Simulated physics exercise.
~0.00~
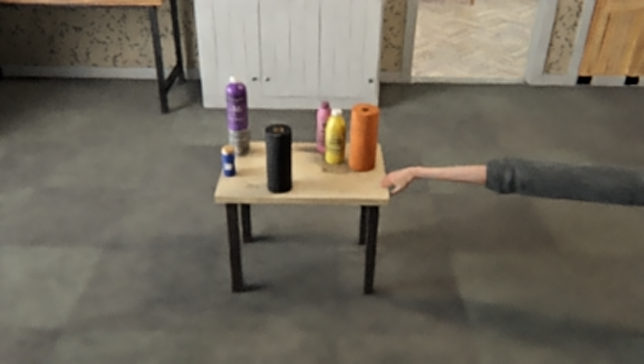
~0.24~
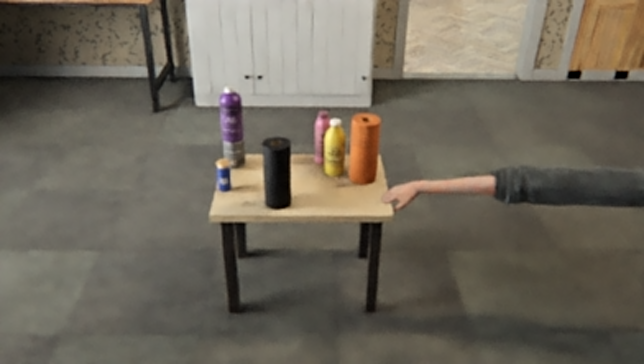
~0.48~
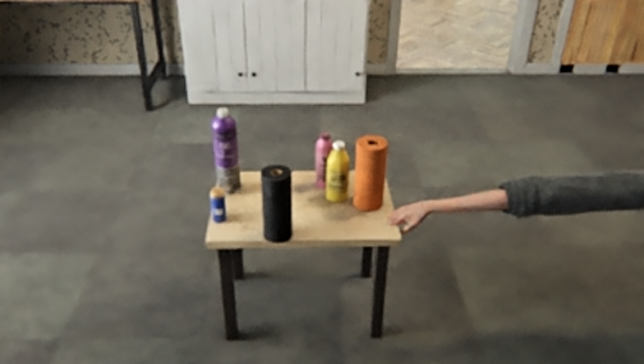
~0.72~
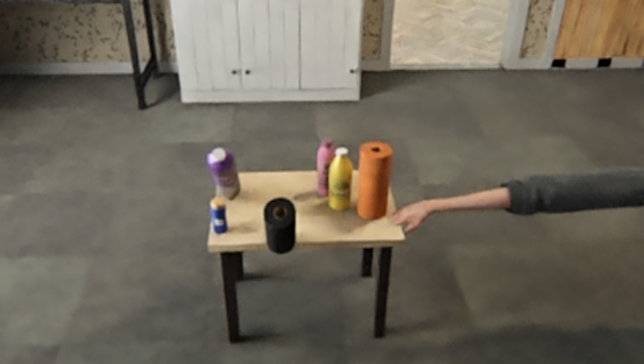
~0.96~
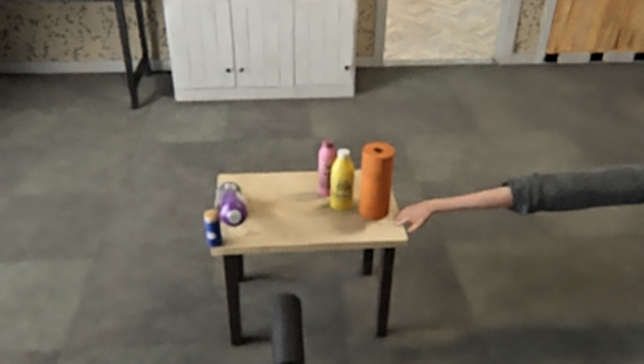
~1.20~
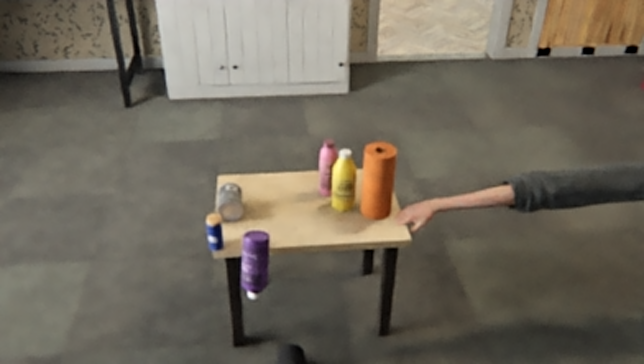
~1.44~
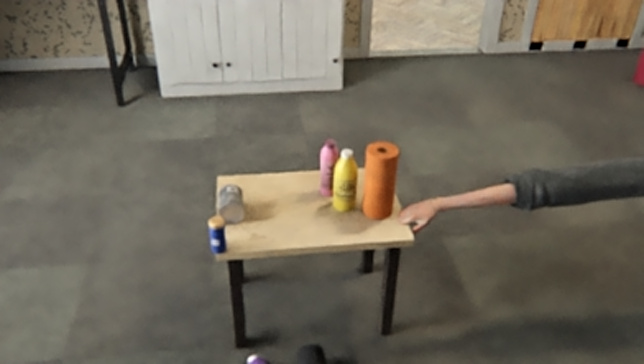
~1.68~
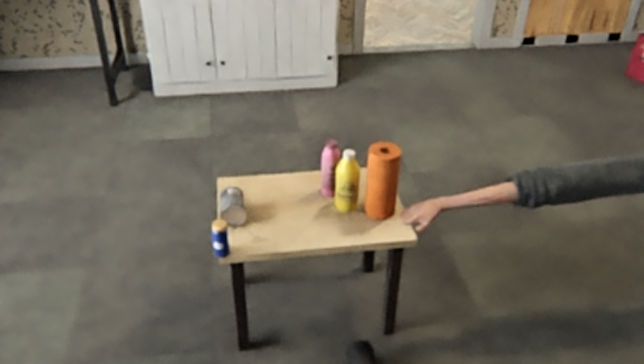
A black roll and a purple bottle toppled off the front of a small wooden table as a hand dragged it forward and stopped, while a grey tin tipped onto its side and the blue shaker, pink and yellow bottles and orange roll stayed standing.
